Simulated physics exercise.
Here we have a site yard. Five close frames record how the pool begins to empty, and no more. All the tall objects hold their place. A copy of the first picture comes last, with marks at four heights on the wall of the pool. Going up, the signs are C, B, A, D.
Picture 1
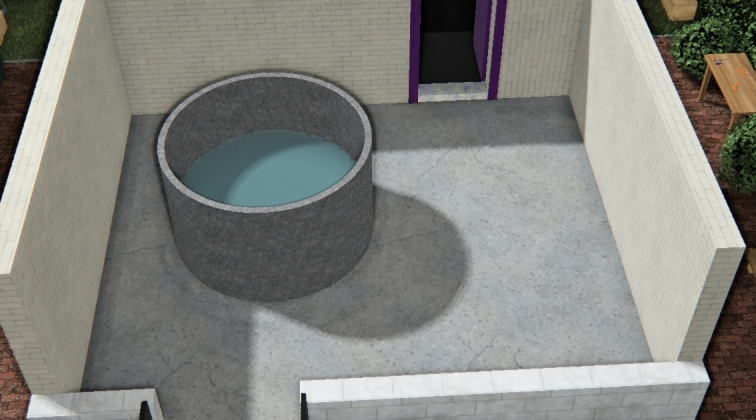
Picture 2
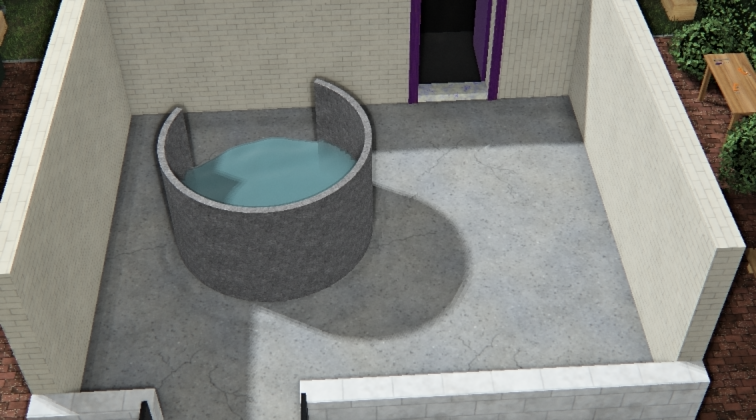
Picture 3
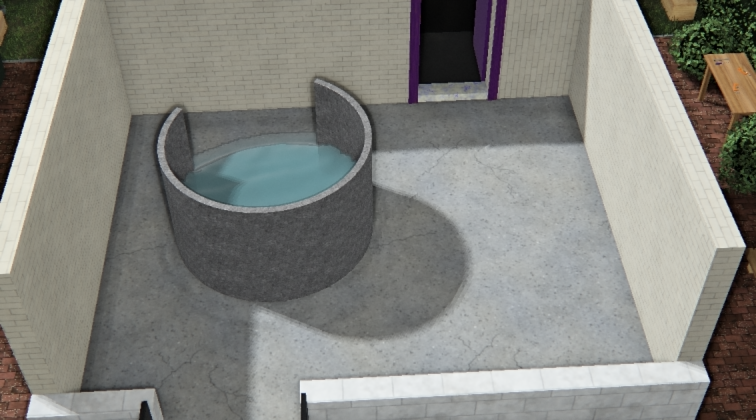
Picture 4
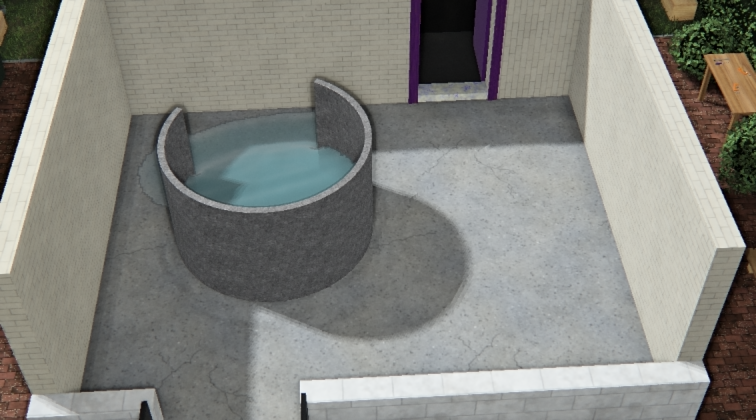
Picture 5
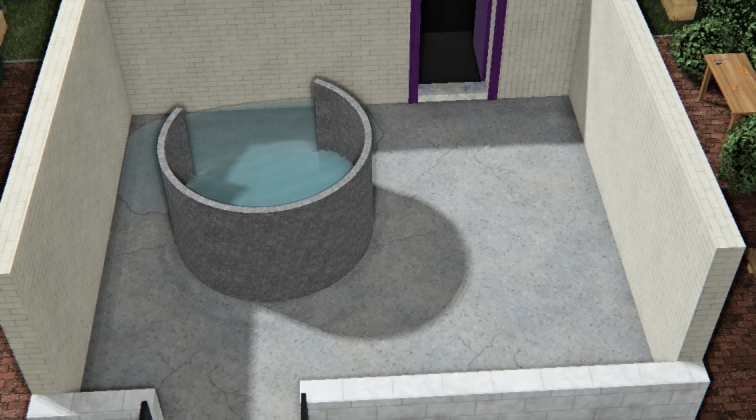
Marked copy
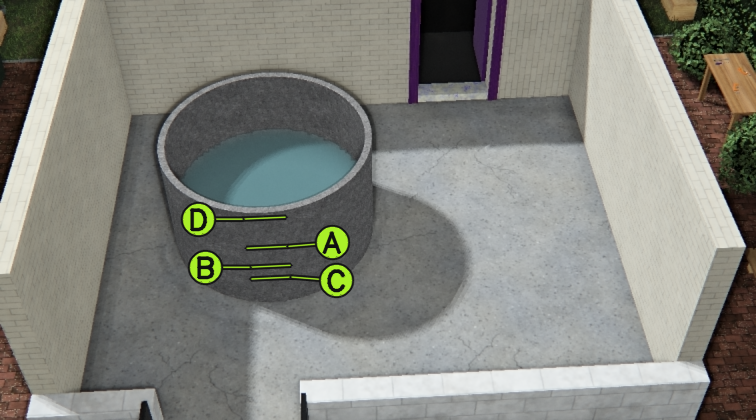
A round gray stone pool full of still water stood in a walled yard, then the back part of its wall vanished, and water spread out through the gap onto the ground behind and left.
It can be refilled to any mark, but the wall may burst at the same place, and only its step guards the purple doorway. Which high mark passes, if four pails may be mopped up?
Take A.
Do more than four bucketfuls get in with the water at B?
No.
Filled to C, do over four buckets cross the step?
No.
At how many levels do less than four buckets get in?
Three.
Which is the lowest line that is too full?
It is D.
On the marked copy, A at (267, 247); B at (270, 266); C at (271, 278); D at (264, 218); from the bottom up C, B, A, D.
With A, a splash gets over, under a bucket.
With B, nothing gets over.
With C, nothing gets over.
With D, about 8 bucketfuls get in.
